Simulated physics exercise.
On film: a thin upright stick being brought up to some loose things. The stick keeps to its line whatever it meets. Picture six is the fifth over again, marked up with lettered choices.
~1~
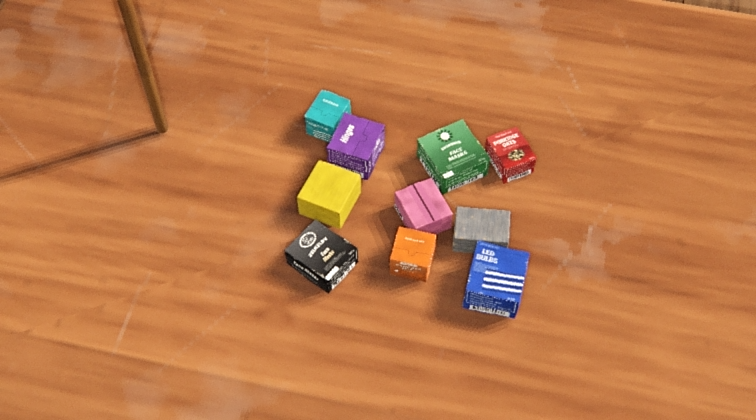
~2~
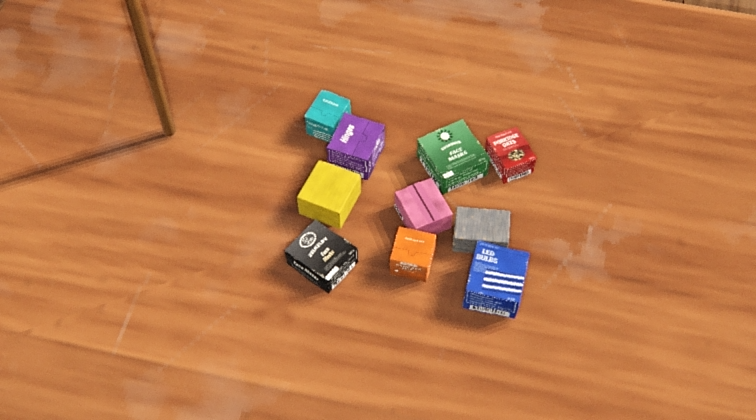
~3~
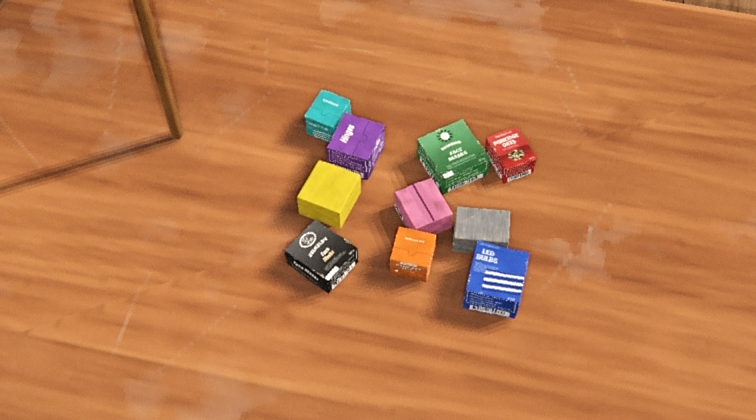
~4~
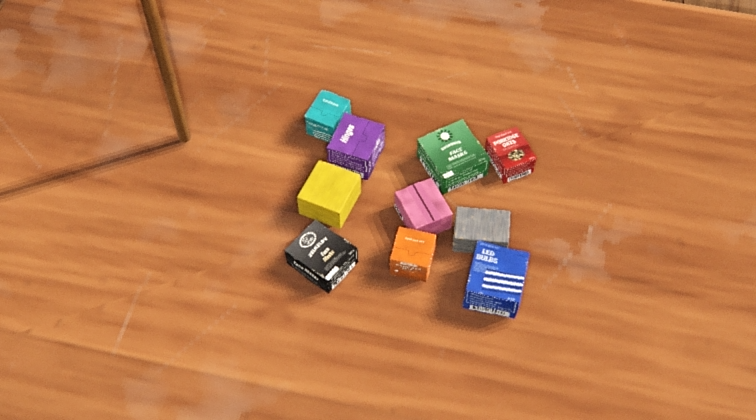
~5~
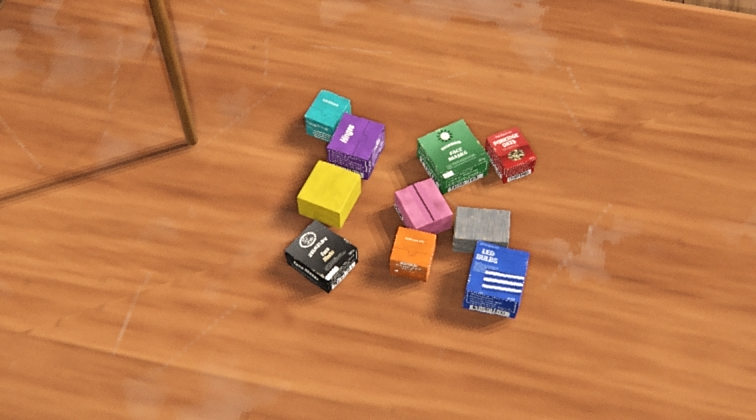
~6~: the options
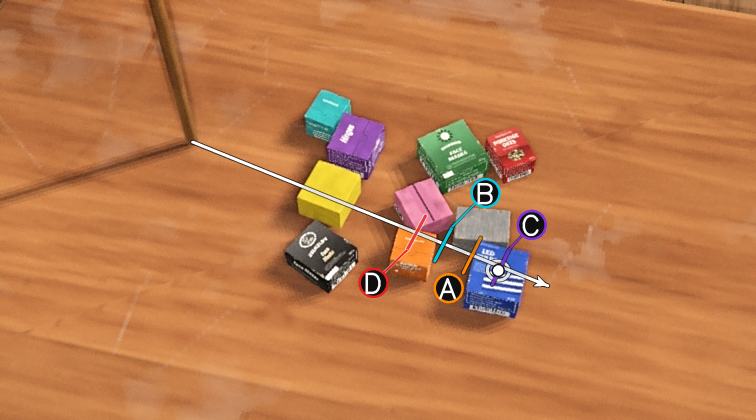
On a wooden tabletop, a loose group of ten small coloured boxes and blocks stays still, while at the upper left a thin-edged, see-through upright panel slides a short way right toward them, with no hand in view.
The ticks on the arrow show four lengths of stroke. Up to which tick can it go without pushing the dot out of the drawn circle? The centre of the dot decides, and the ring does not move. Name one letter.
At A, and not beyond.
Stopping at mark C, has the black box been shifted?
No.
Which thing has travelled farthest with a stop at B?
It is the yellow block.
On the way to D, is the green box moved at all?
No.
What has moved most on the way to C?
The yellow block has gone farthest.
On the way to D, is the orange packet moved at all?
Yes.
On the marked copy, A at (472, 255); B at (443, 243); C at (501, 267); D at (416, 233); the arrow from (193, 142) to (548, 285); the white dot at (499, 271).
Following A. Soon after the start, foot of the stick (288, 181).
Later, foot of the stick (388, 222); yellow block (394, 241); orange packet (428, 278).
In the end, foot of the stick (471, 256); yellow block (404, 253); orange packet (434, 297); the dot is still in its ring.
As for the rest, B keeps the dot in but is short; C shifts the dotted thing to (512, 293); D keeps the dot in but is short.
